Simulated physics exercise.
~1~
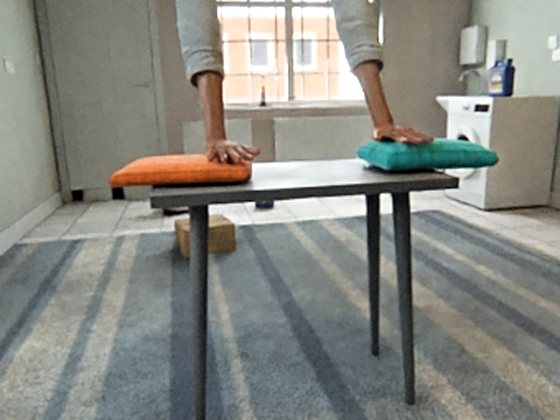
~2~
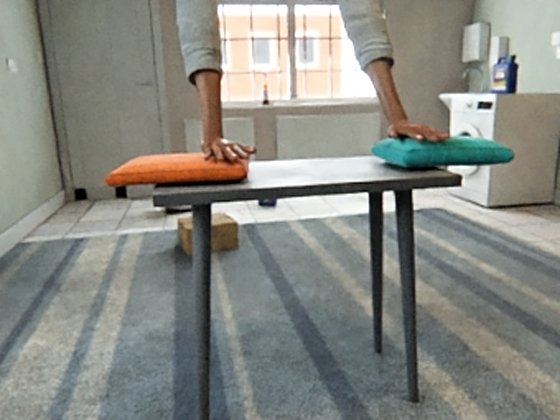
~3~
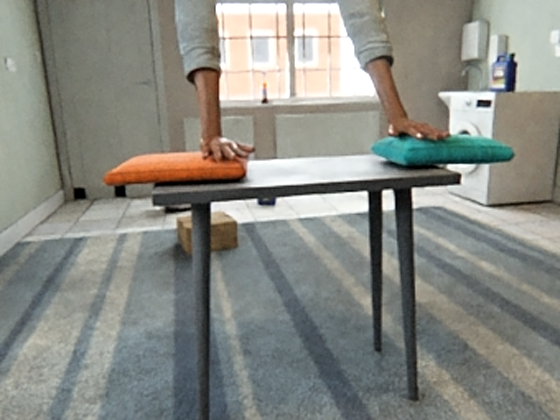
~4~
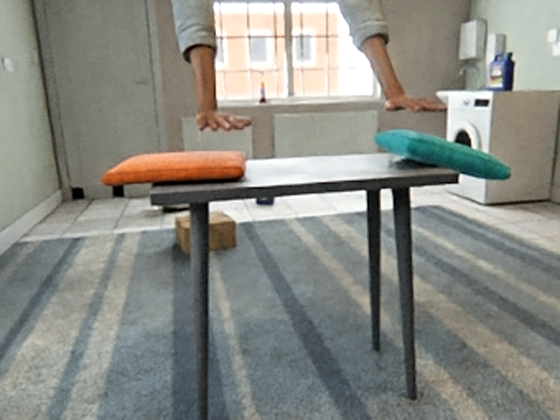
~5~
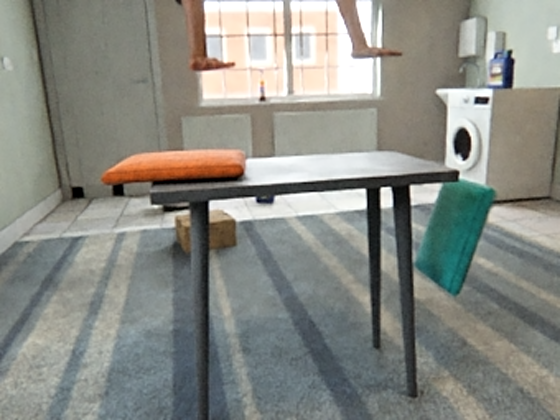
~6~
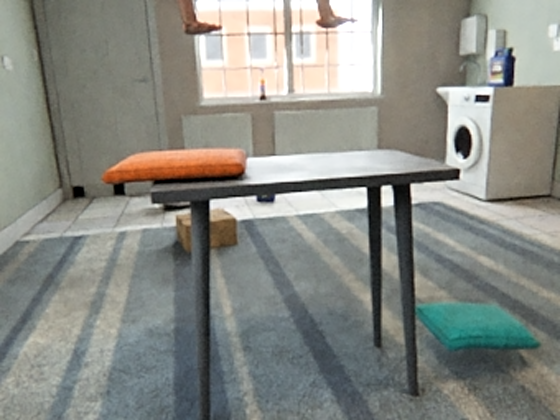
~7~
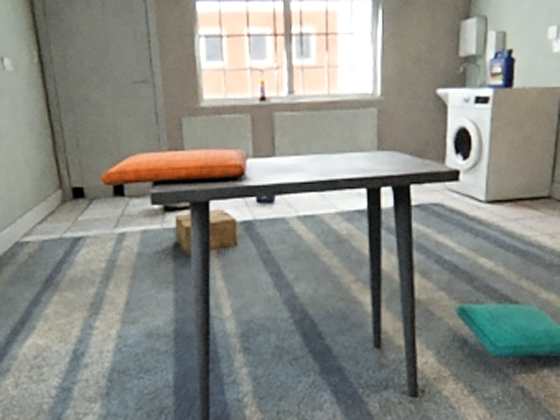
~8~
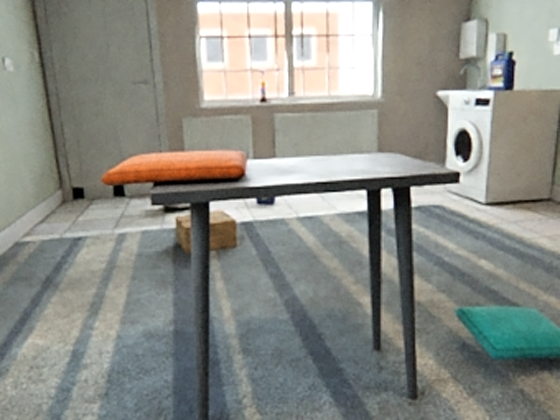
Two hands pressed an orange seat pad and a turquoise soft bag at opposite ends of a gray bench, then lifted away. The turquoise one tipped off the right end and landed on the striped rug, while the orange pad stayed put on the left.
